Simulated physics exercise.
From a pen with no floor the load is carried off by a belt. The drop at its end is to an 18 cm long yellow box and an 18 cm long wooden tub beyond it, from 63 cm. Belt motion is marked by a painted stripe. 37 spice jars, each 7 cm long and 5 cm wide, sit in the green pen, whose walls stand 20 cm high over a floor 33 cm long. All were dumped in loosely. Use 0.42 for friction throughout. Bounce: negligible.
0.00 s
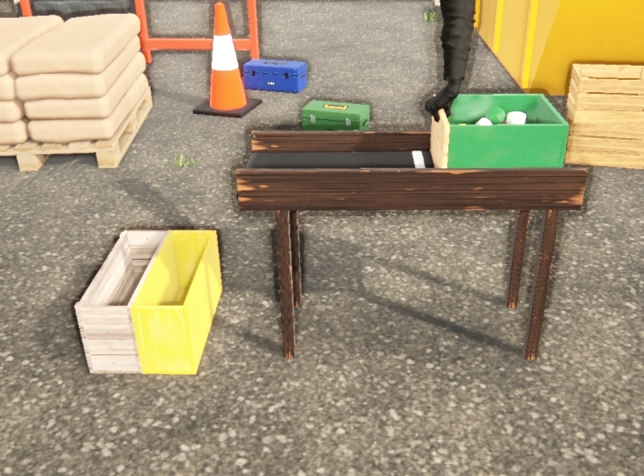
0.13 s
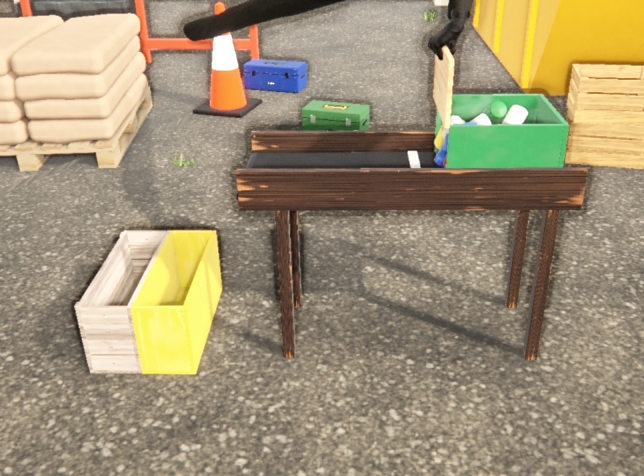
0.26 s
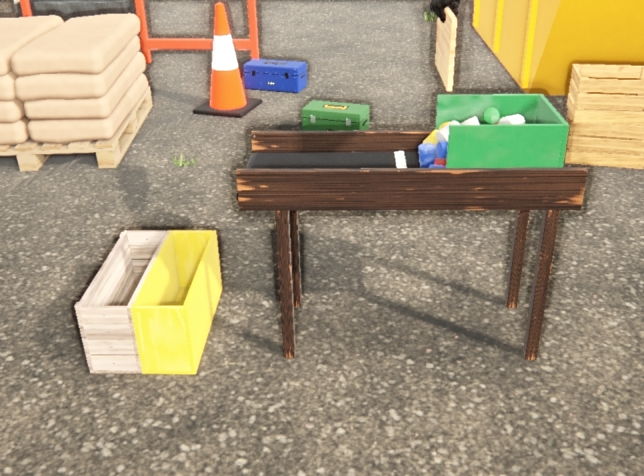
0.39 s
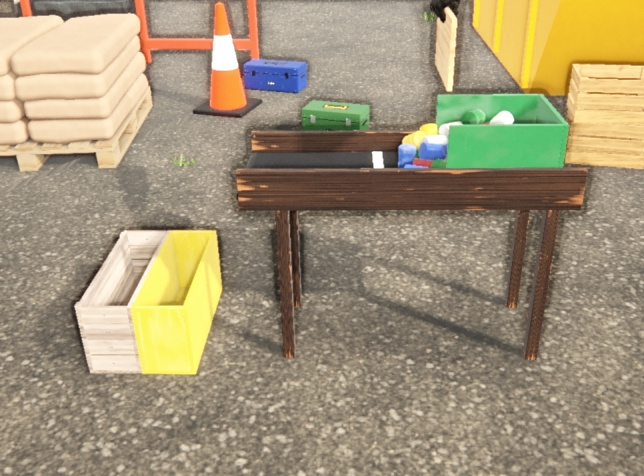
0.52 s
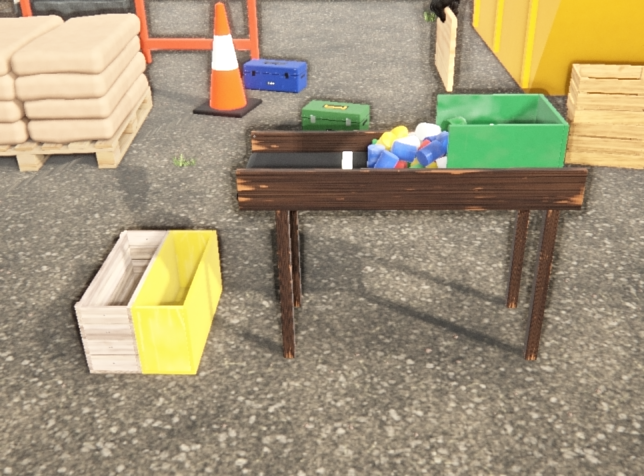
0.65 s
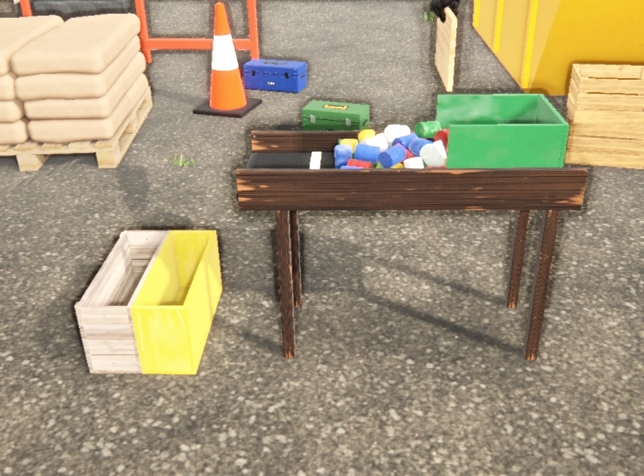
A black robotic-looking arm reaches in at the top of a paved work yard, seen from a fixed, raised viewpoint. A green bin sits at the right of a dark wooden table with a black belt, with yellow and pale boxes at lower left and sacks, a cone and toolboxes behind. The arm lifts away the bin's wooden end panel, and blue, yellow, white and red jars spread leftward along the moving belt.
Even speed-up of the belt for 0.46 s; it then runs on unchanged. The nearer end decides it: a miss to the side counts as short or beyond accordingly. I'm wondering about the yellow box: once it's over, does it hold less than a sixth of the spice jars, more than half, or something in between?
It holds more than half of them.
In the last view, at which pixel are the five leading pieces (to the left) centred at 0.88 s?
(291, 160).
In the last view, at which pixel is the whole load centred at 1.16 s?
Look near pixel (285, 161).
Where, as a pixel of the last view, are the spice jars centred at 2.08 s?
Estimated centre in the last picture: (181, 304).
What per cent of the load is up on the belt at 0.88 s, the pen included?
Around 100 %.
After 0.88 s, 2 still in the green pen and 35 on the belt.
After 1.16 s, 28 on the belt and 9 in the air.
After 1.57 s, 17 in the yellow box, 4 on the belt and 16 in the air.
Outcome (at 2.08 s), 37 in the yellow box. Asked share, 37 of 37, 100 per cent.
